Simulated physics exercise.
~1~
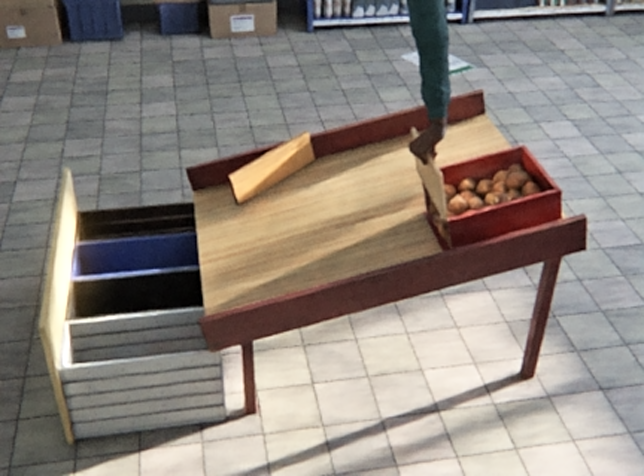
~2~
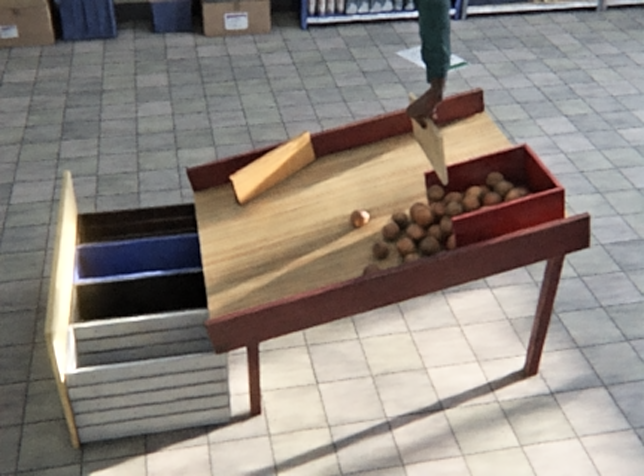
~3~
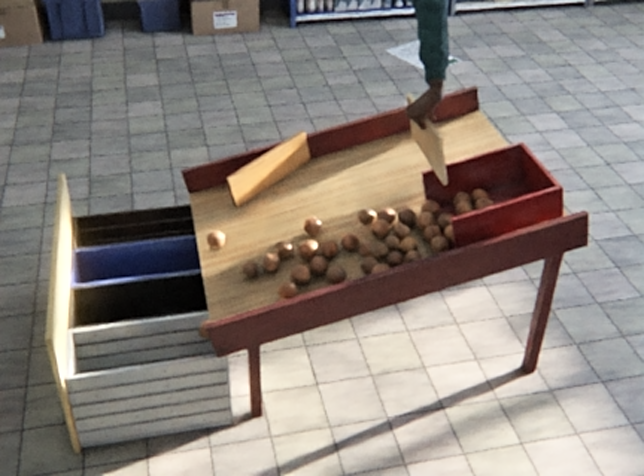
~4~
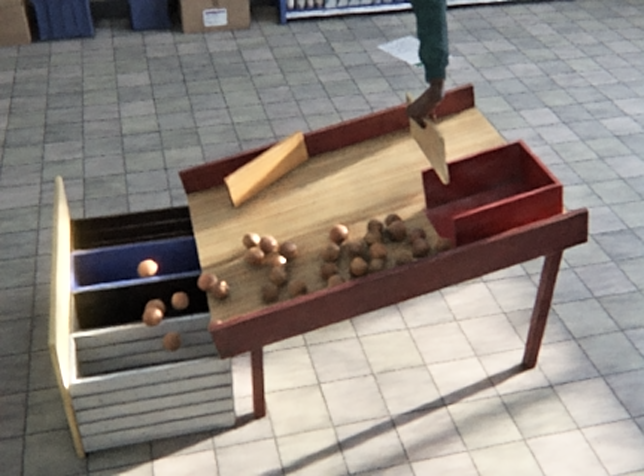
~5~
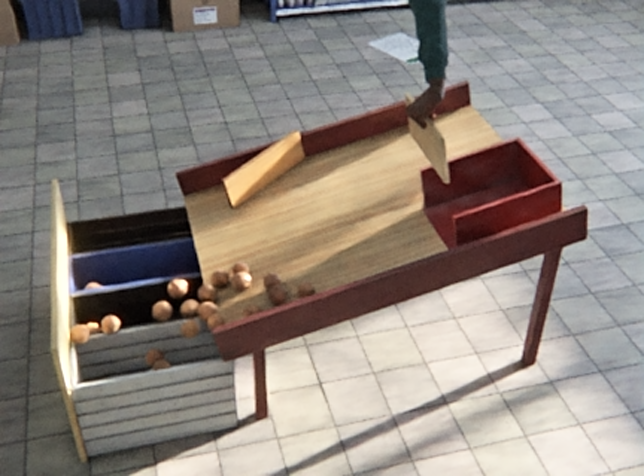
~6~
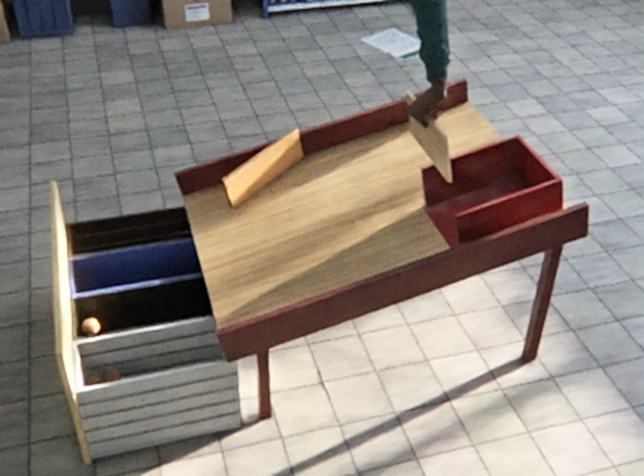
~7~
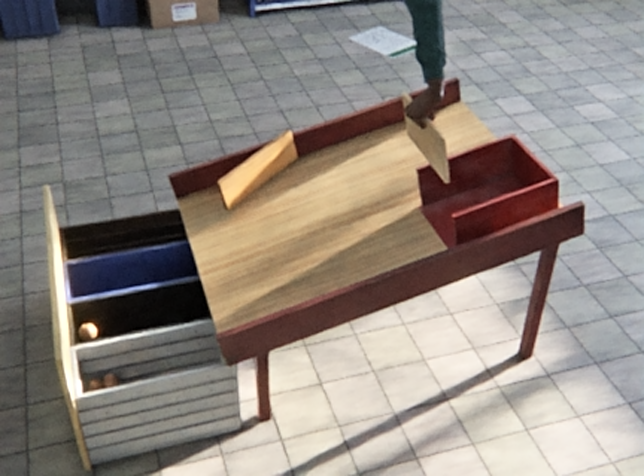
The video shows a hand lifting a wooden gate beside a red pen on a sloping table, letting small round brown balls roll down leftward past an angled board and drop off the low edge into the tubs, mostly the white and black ones, leaving the table and pen empty.
